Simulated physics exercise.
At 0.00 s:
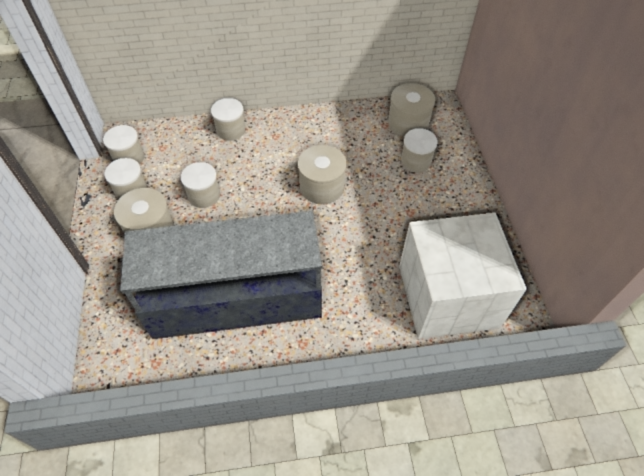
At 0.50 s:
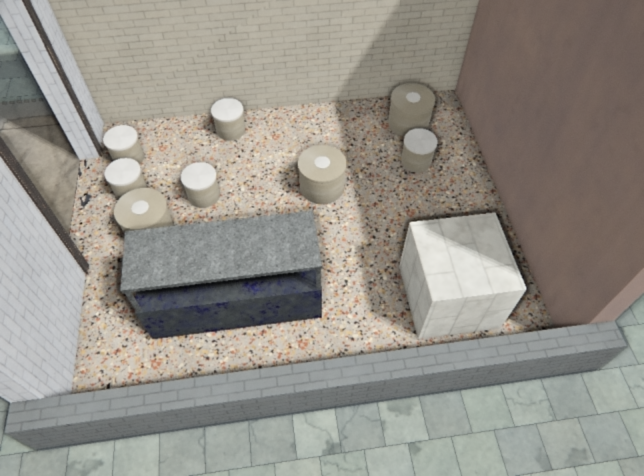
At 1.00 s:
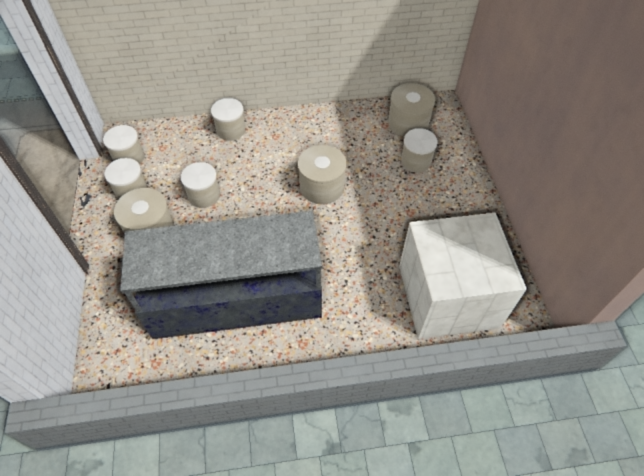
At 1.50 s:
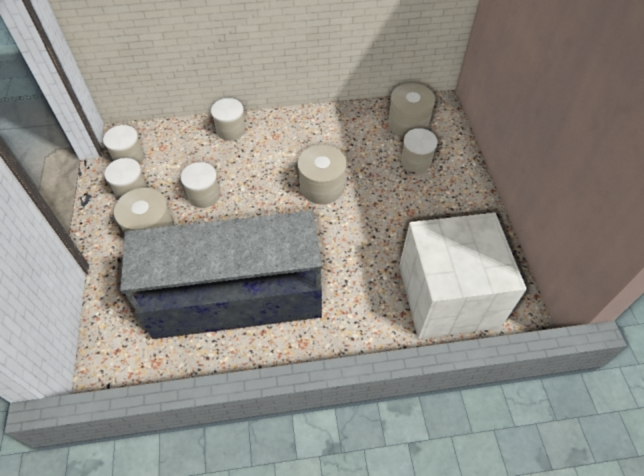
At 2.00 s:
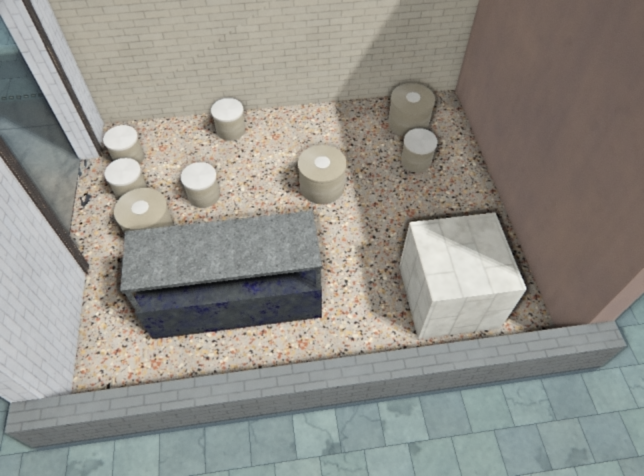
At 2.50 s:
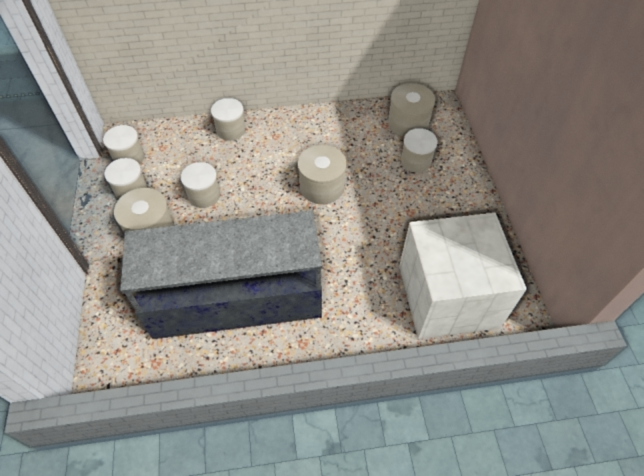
Walled room with round stools and two large blocks staying still as paving outside turns blue-green and water edges in at left.
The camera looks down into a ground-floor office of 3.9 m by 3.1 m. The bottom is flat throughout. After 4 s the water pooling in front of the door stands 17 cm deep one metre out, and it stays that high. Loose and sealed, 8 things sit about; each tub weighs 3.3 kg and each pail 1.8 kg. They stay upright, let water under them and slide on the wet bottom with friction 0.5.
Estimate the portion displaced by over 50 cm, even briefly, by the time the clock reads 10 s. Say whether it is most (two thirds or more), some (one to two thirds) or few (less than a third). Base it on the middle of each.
Most.
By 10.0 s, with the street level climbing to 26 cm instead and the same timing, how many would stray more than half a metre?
7.
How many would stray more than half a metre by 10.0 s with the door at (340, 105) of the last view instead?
6.
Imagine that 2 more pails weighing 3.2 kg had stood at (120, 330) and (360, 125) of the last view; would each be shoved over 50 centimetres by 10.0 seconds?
In turn: Within the mark, beyond the mark.
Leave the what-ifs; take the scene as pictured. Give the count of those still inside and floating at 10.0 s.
Total: 8.
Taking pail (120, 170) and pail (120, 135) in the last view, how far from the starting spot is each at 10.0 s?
300 cm, 50 cm.
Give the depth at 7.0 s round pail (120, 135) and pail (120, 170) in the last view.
Roughly 3 and 11 cm.
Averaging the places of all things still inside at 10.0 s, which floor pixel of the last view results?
Somewhere near (402, 173).
After 3.5 s 1 of 8 are over 50 cm from their spots; 0 afloat.
After 4.5 s 3 of 8 are over 50 cm from their spots; 1 afloat.
After 7.0 s 6 of 8 are over 50 cm from their spots; 8 afloat.
After 10.0 s 7 of 8 are over 50 cm from their spots, and 7 have been at some point; 8 afloat.
